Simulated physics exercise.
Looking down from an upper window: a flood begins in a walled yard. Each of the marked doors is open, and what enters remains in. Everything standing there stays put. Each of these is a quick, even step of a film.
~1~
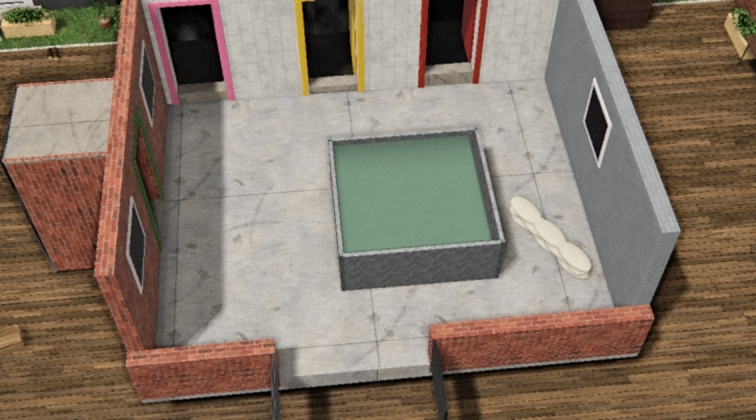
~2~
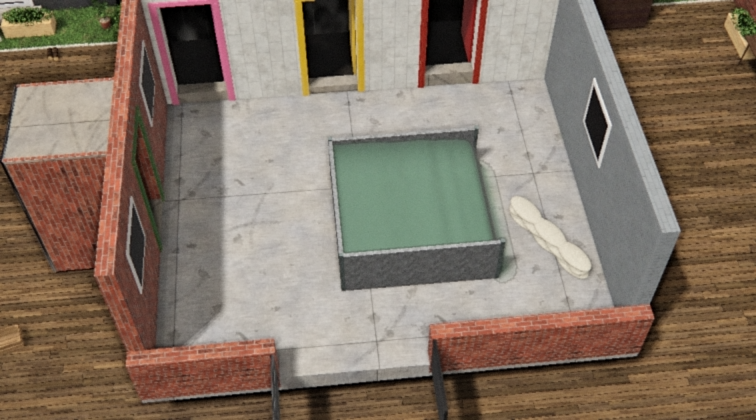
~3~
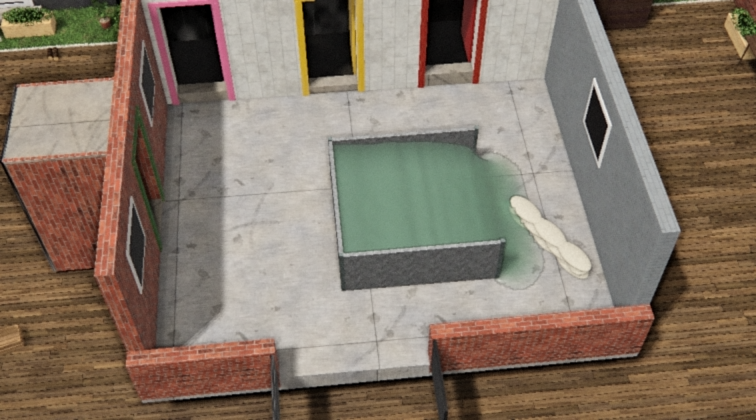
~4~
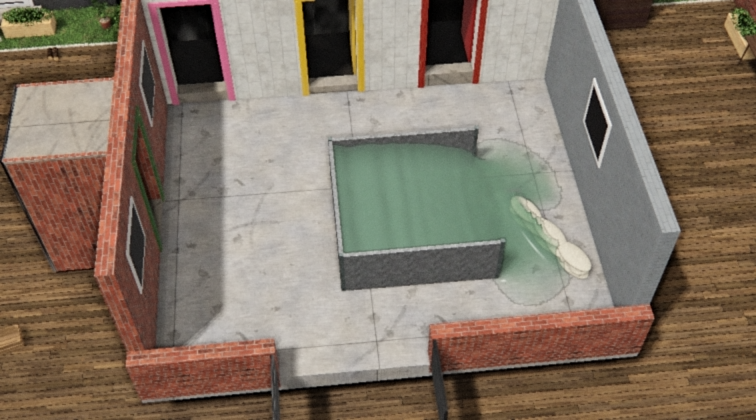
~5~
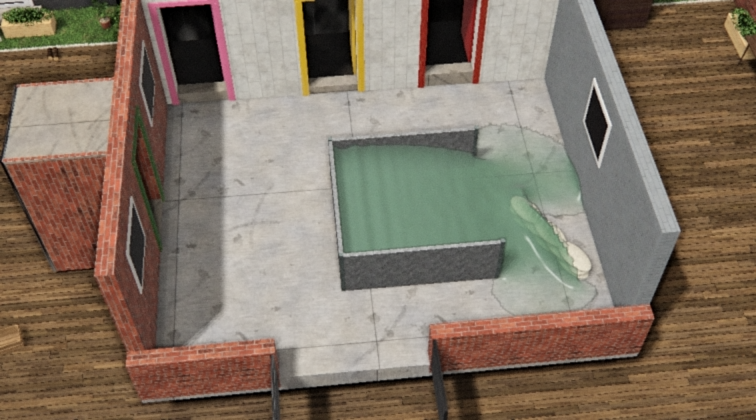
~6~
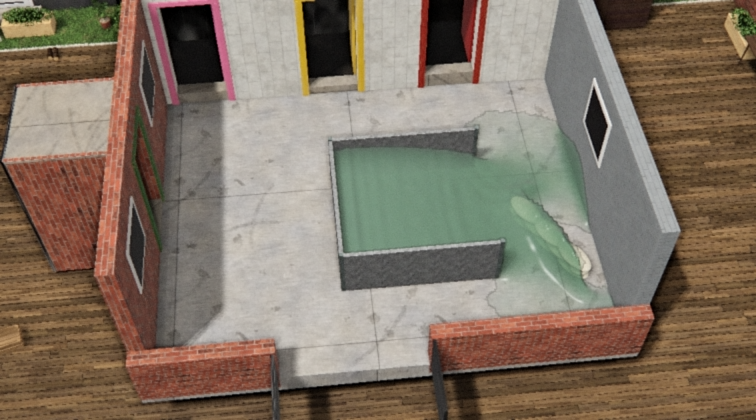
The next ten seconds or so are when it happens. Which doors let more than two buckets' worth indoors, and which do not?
The pink door lets in little enough there, the red door lets in little enough there, the yellow door lets in little enough there, the green door lets too much in there.
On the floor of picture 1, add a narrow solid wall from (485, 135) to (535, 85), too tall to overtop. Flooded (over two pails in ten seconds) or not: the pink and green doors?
Looking at both: The pink door admits less than that, and as for the green door, it admits less than that.
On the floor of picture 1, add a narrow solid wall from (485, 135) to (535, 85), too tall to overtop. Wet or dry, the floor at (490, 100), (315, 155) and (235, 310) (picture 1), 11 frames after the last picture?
Results in sequence: Swamped / bone-dry / bone-dry.
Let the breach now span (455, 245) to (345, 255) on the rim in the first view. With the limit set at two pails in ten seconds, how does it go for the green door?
Note on green - it keeps within bounds.
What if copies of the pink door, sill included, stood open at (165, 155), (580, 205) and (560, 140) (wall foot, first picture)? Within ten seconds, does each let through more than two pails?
In order: Falls short, exceeds it, exceeds it.
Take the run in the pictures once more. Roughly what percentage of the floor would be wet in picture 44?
It should be close to 95 %.
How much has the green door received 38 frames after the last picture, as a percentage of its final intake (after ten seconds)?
Close to 40 percent.
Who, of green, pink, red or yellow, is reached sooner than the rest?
That is the red-painted one.
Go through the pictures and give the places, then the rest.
Still water in the water tank at (412, 192), in the first frame.
The front is at a hidden place, out from the gap at (483, 208), in the second frame.
The front is at (493, 157), out from the gap at (483, 209), in the third frame.
Water pours out at (483, 210) and has run to (500, 143), in the fourth frame.
Water pours out at (483, 210) and has run to (565, 151), in the fifth frame.
Water pours out at (483, 210) and has run to (556, 124), in the sixth frame.
A moment on, water covers 25 % of the floor; the pink door not reached, the red door not reached, the yellow door not reached, the green door not reached.
Next, water covers 35 % of the floor; the pink door not reached, the red door wet at the sill, nothing in, the yellow door not reached, the green door not reached.
Then, water covers 75 % of the floor; the pink door wet at the sill, nothing in, the red door wet at the sill, nothing in, the yellow door wet at the sill, nothing in, the green door not reached.
Later, water covers 95 % of the floor; the pink door wet at the sill, nothing in, the red door wet at the sill, nothing in, the yellow door wet at the sill, nothing in, the green door over two buckets in.
In the end, water covers 95 % of the floor; the pink door wet at the sill, nothing in, the red door wet at the sill, nothing in, the yellow door wet at the sill, nothing in, the green door far over two buckets in.
